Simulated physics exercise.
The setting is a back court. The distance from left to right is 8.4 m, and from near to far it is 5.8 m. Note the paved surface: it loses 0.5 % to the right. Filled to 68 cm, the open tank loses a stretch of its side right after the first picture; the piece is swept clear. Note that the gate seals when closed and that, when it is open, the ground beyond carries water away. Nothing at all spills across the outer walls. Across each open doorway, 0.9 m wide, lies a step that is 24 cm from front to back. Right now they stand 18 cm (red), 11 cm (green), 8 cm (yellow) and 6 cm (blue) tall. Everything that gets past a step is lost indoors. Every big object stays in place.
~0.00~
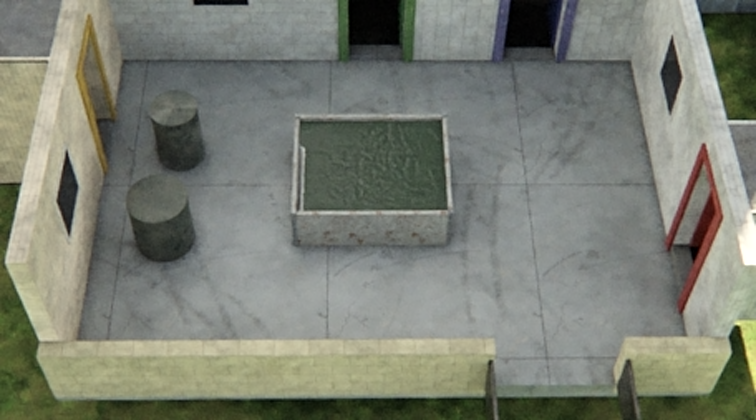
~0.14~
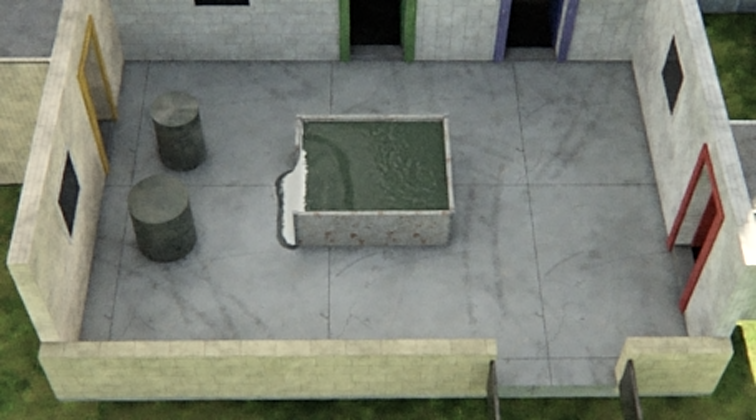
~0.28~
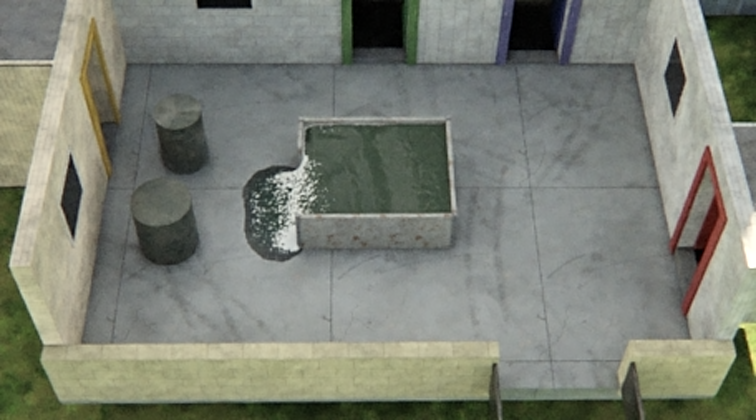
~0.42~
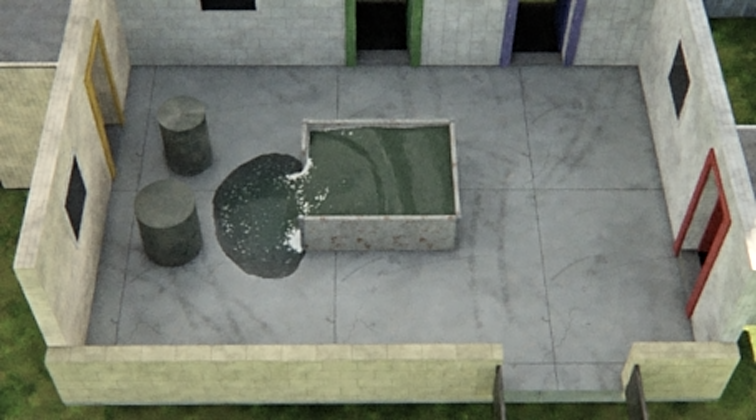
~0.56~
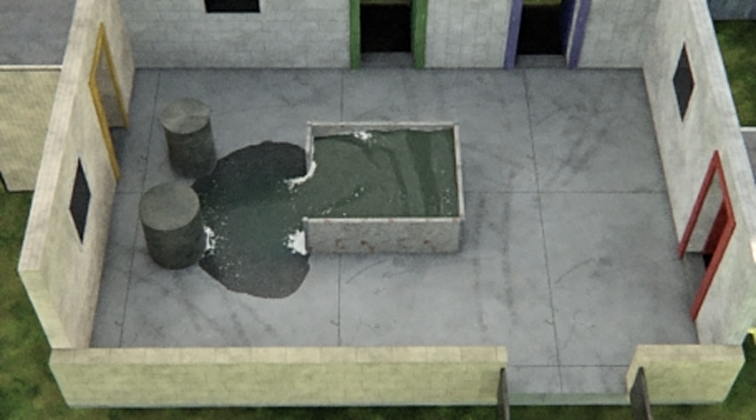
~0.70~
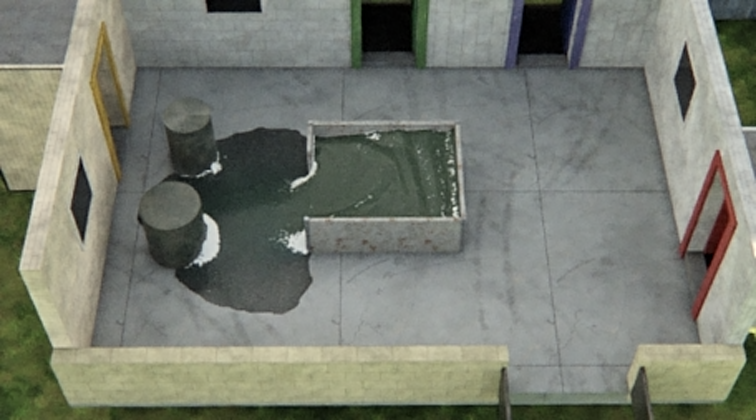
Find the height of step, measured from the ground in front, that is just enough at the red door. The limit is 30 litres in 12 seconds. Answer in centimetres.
Roughly 6 cm is just enough.
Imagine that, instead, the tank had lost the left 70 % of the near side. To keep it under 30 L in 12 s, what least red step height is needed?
A height of around 9.0 cm.
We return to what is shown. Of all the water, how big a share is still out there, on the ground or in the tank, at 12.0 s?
Around 94 percent is still there.
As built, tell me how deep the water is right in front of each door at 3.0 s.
Depths in cm: Red 0, green 0, yellow 16, blue 0.
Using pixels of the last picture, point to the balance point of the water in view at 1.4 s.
Around (326, 209).
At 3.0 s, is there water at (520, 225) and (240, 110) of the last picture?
Taking them in turn, they come out spared and submerged.
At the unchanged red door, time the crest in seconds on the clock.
About 8.0 seconds.
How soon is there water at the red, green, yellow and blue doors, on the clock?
Reading them off: Red 7.0 s, then green 3.8 s, then yellow 1.2 s, then blue 6.5 s.
After 1.4 s water covers 20 % of the floor, deepest (40 cm) near (208, 236); it has not reached the red door.
After 3.0 s water covers 30 % of the floor, deepest (29 cm) near (167, 377); it has not reached the red door.
After 12.0 s water covers 95 % of the floor, deepest (12 cm) near (599, 92); 9 cm at the red door, 0 litres in over its 18 cm step.
At the red door as built, the water arrived by 6.9 s and peaked near 12 cm at 8.0 s.
Run again over the same 12 s with other heights there, 46 litres in over 5 cm, 17 litres over 7 cm. The limit of 30 litres is kept from about 6 cm up.
